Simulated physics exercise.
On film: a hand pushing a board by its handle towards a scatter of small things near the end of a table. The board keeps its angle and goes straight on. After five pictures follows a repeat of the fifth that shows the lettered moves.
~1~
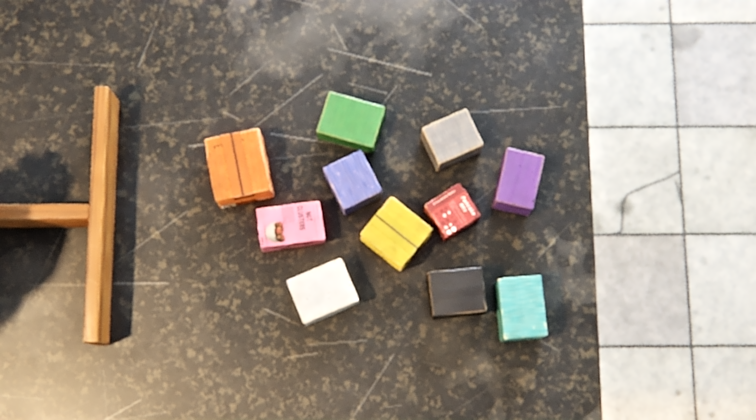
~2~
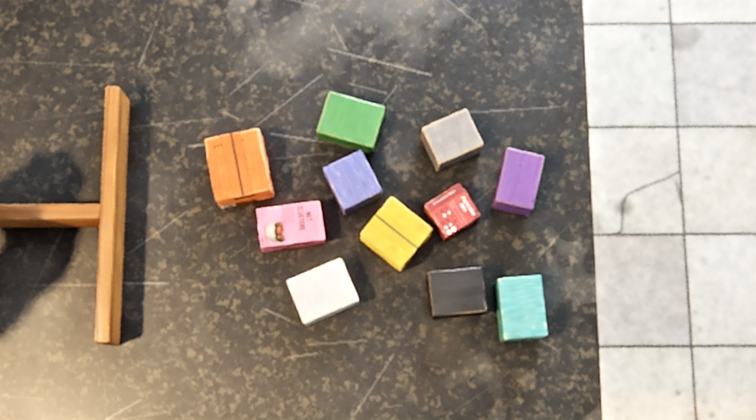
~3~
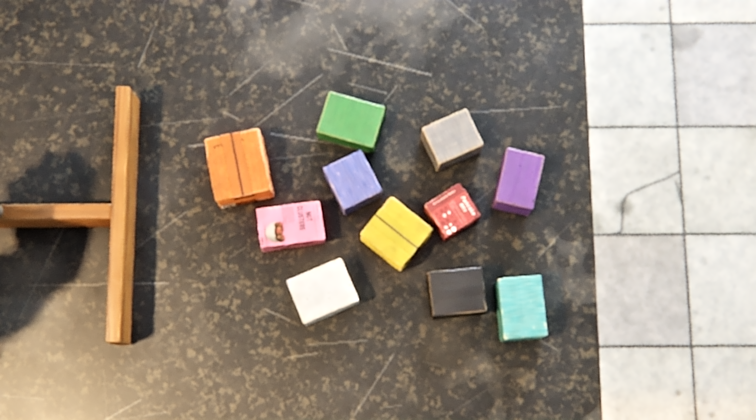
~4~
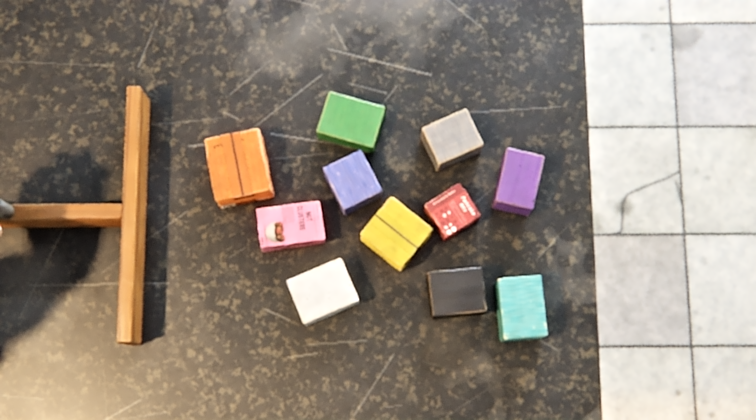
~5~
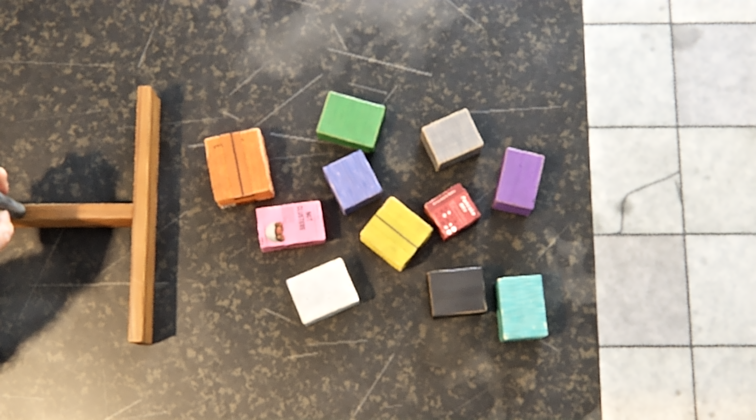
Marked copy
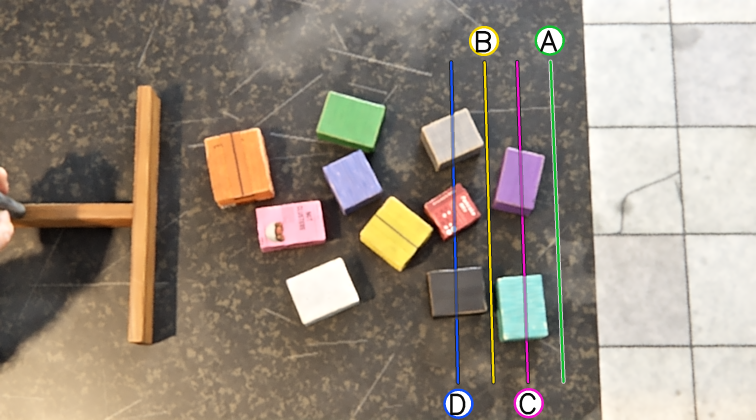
To begin with, a wooden T-shaped board lies at the left of a dark speckled surface, apart from a scatter of colourful small blocks. The board then slides slowly right by a small amount, a hand coming into view on its handle, while the blocks stay still.
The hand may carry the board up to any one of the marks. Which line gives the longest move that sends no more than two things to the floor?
D.
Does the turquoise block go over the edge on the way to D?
No.
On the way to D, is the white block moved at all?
By then, yes.
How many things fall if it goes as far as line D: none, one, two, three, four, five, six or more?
The count is none.
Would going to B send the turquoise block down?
Yes.
On the marked copy, A at (557, 217); B at (489, 217); C at (522, 217); D at (454, 218).
With D. Early on, board (252, 210); orange box (292, 170); pink packet (296, 228).
Further on, board (364, 209); purple block (534, 176); red box (503, 207).
At the end, board (451, 209); turquoise block (593, 310); purple block (584, 157); none fallen.
As for the rest, A drops seven; B drops three; C drops seven.
